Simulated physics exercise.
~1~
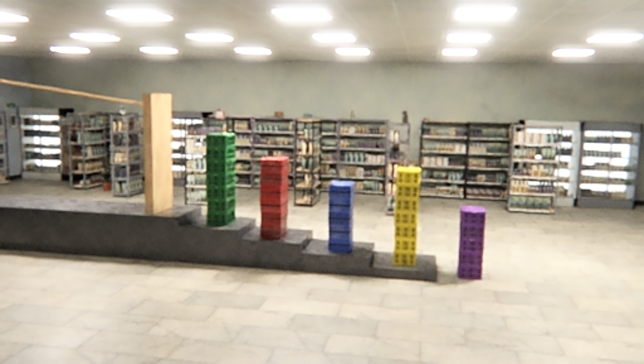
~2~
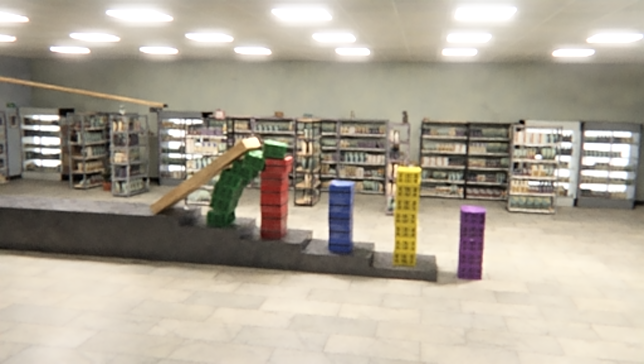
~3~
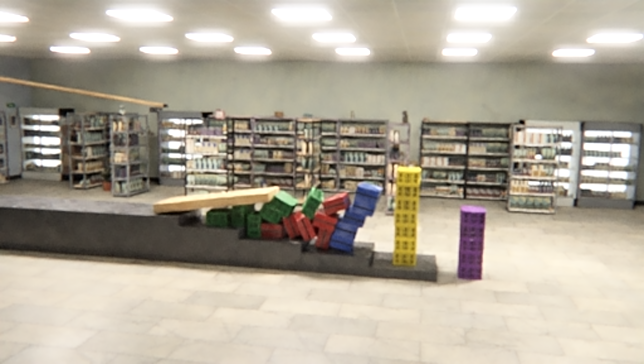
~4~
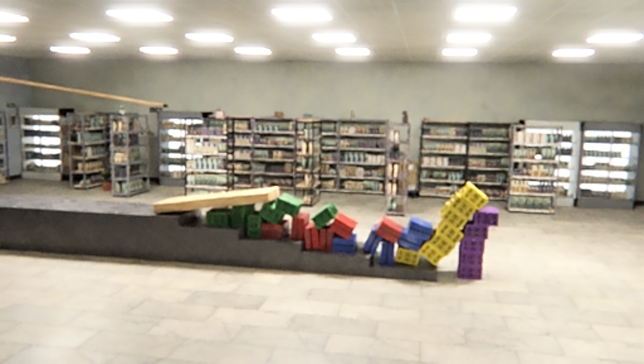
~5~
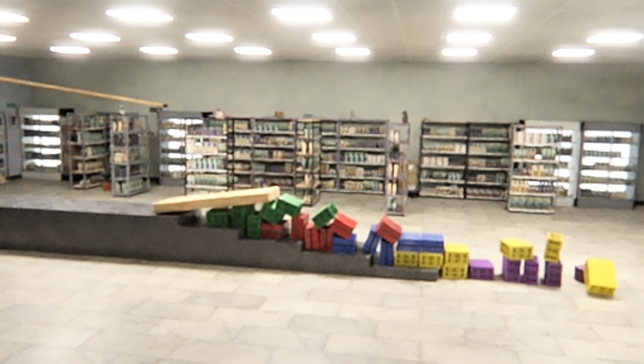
Wooden board tipping right into stacked crates, toppling green, red, blue, yellow and purple piles in turn, leaving them strewn across a shop floor.
